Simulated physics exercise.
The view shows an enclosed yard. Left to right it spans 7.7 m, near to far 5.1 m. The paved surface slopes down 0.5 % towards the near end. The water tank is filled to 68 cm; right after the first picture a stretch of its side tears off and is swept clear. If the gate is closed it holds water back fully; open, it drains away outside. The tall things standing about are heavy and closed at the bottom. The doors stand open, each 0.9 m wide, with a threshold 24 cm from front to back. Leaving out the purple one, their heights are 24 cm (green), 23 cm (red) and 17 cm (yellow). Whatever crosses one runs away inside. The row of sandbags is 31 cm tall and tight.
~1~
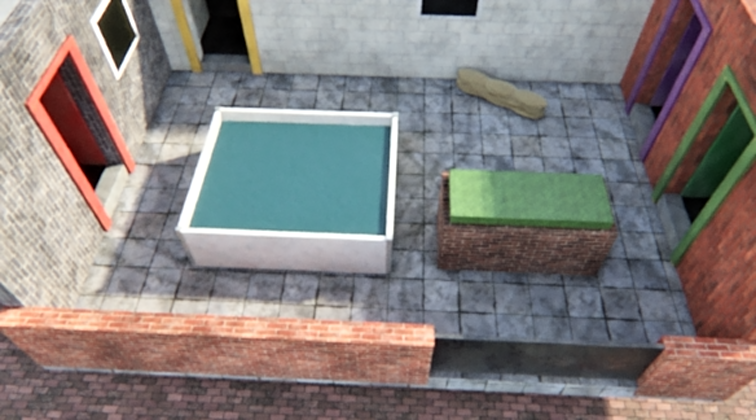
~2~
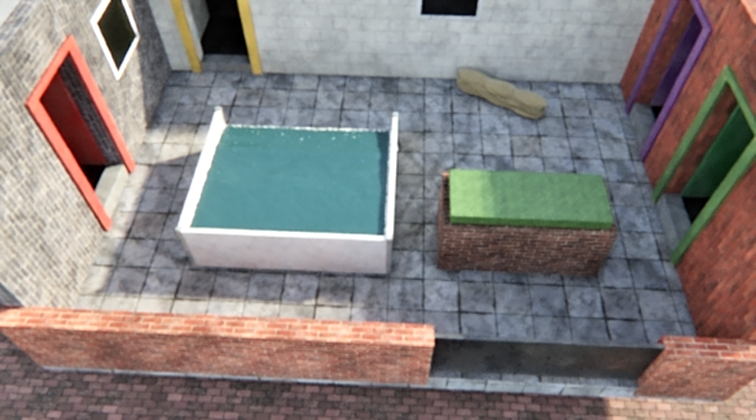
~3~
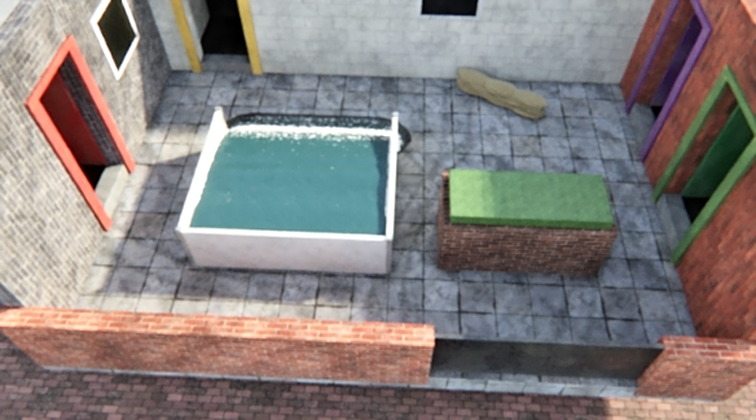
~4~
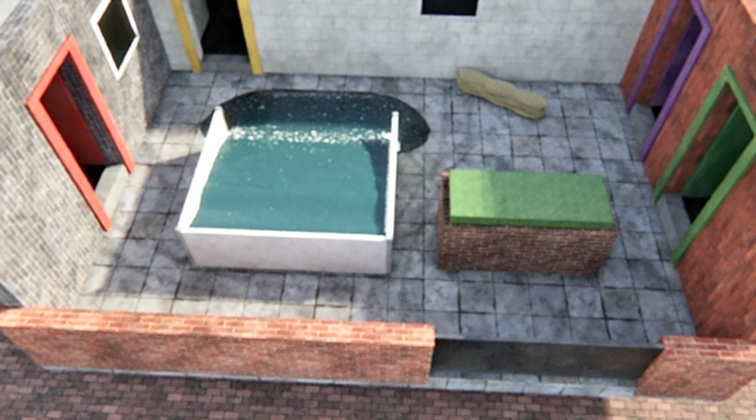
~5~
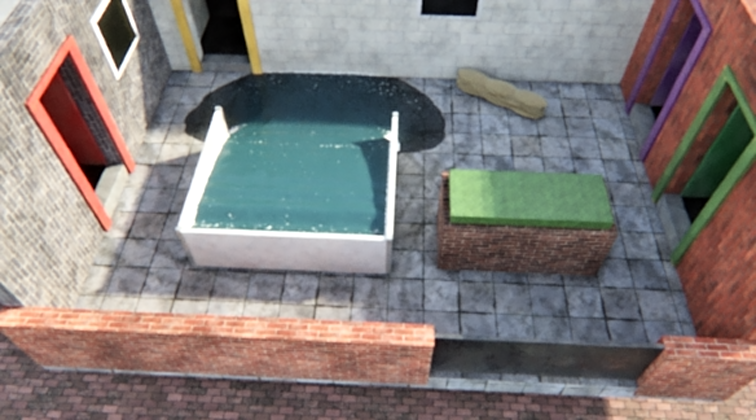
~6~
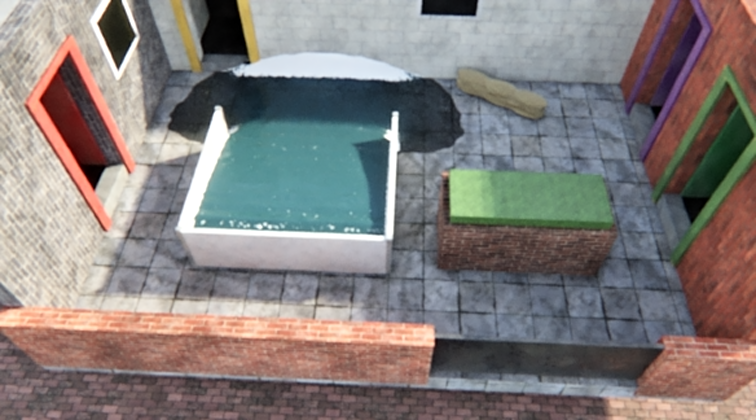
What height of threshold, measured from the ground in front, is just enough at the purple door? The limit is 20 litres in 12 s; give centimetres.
Close to 8 cm is just enough.
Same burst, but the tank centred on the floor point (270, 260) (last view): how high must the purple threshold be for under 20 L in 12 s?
Then roughly 8.5 cm.
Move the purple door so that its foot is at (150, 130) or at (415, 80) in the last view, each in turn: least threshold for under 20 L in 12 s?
Roughly 18 and 29 cm.
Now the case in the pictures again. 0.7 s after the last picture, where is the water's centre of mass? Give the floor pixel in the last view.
Near (310, 151).
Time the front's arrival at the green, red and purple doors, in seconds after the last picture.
Arrival: Green 2.2 s, red 1.8 s, purple 2.6 s.
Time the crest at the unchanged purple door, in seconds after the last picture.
Around 10.5 s.
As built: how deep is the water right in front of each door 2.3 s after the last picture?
In cm: Green 4, red 7, purple 0, yellow 26.
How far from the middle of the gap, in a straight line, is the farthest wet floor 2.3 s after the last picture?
Some 5.2 m out.
Then, 0.7 s after the last picture water covers 25 % of the floor, deepest (50 cm) near (316, 83); it has not reached the purple door.
Then, 2.3 s after the last picture water covers 65 % of the floor, deepest (38 cm) near (173, 71); it has not reached the purple door.
Then, 11.3 s after the last picture water covers 95 % of the floor, deepest (18 cm) near (650, 368); 9 cm at the purple door, 0 litres in over its 25 cm threshold.
At the purple door as built, the water peaked near 12 cm, 10.5 s after the last picture.
Run again over the same 12 s with other heights there, 40 litres in over 6.5 cm, 10 litres over 9 cm. The limit of 20 litres is kept from about 8 cm up.
